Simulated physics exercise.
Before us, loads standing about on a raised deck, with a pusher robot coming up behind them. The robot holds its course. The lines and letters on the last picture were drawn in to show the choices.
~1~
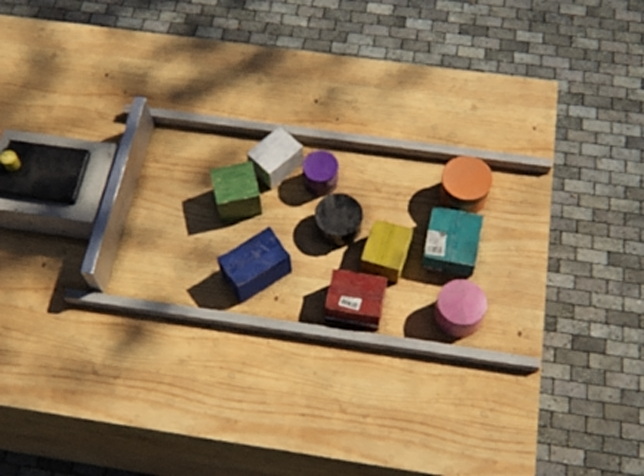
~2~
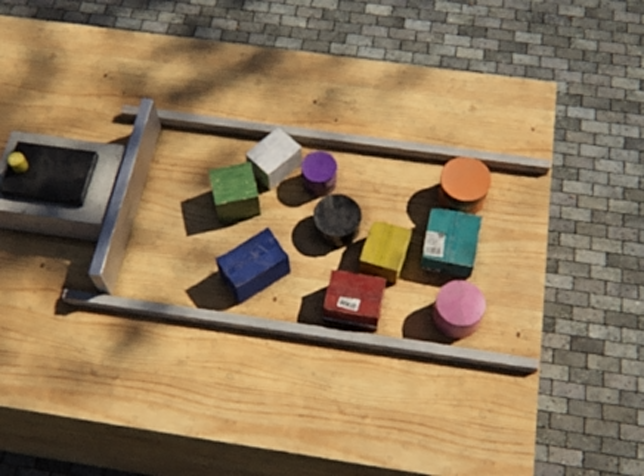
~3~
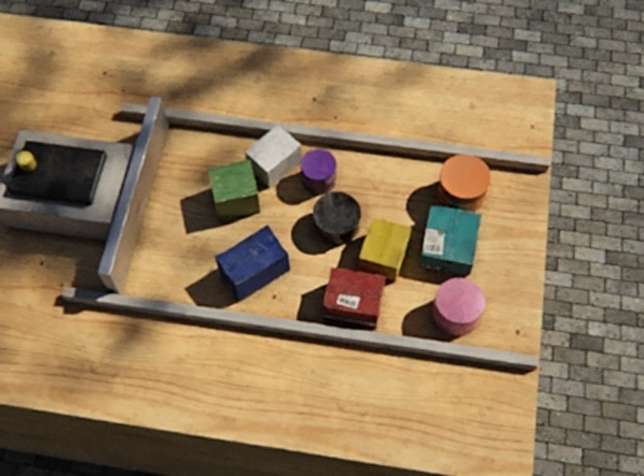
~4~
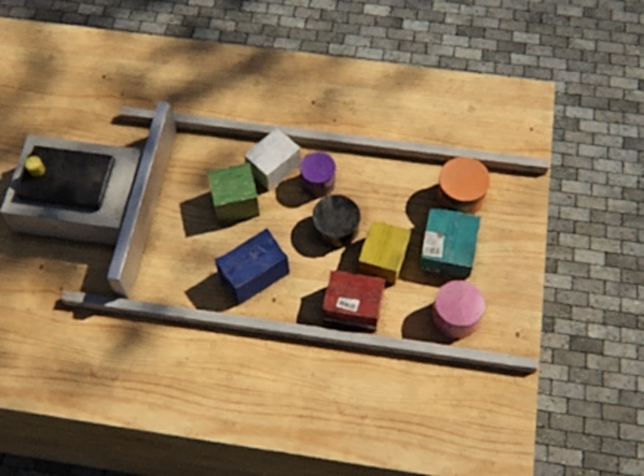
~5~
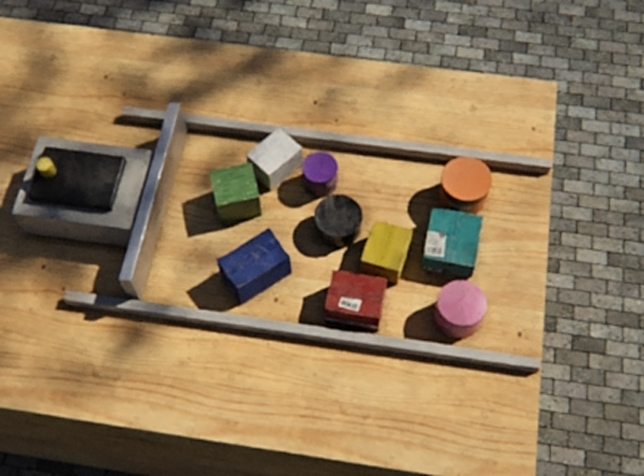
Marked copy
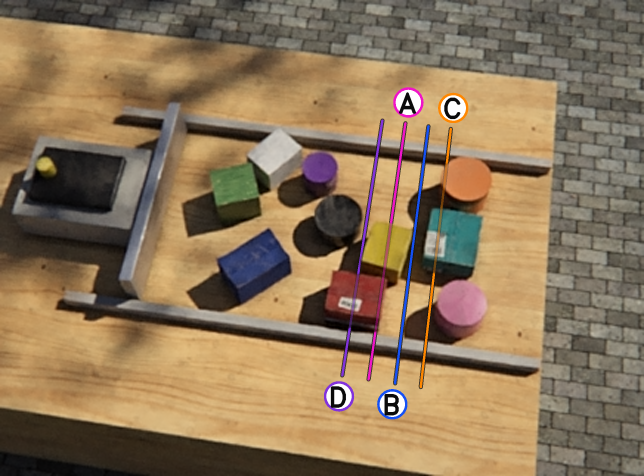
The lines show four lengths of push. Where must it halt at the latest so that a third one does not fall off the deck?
No third one falls up to C.
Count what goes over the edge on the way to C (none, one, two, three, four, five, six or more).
Two.
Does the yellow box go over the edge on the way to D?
No.
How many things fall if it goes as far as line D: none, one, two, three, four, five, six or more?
The count is none.
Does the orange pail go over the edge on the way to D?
No.
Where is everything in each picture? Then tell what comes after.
In the first frame, red parcel (356, 299); pink canister (460, 309); purple pail (321, 174).
In the second frame, robot (56, 173); green crate (235, 193).
In the third frame, robot (64, 172); white crate (274, 156).
In the fourth frame, robot (73, 177); black pail (336, 221).
In the fifth frame, robot (84, 178); turquoise parcel (452, 243); red parcel (356, 301); pink canister (460, 310).
On the marked copy, A at (388, 242); B at (413, 246); C at (437, 249); D at (364, 239).
With C. Early on, robot (183, 191); white crate (290, 160); blue box (282, 267).
Further on, robot (284, 205); turquoise parcel (475, 249); pink canister (468, 311).
At the end, robot (365, 215); pink canister over the edge; turquoise parcel over the edge; two fallen.
As for the rest, A is within the limit but short; B is within the limit but short; D is within the limit but short.
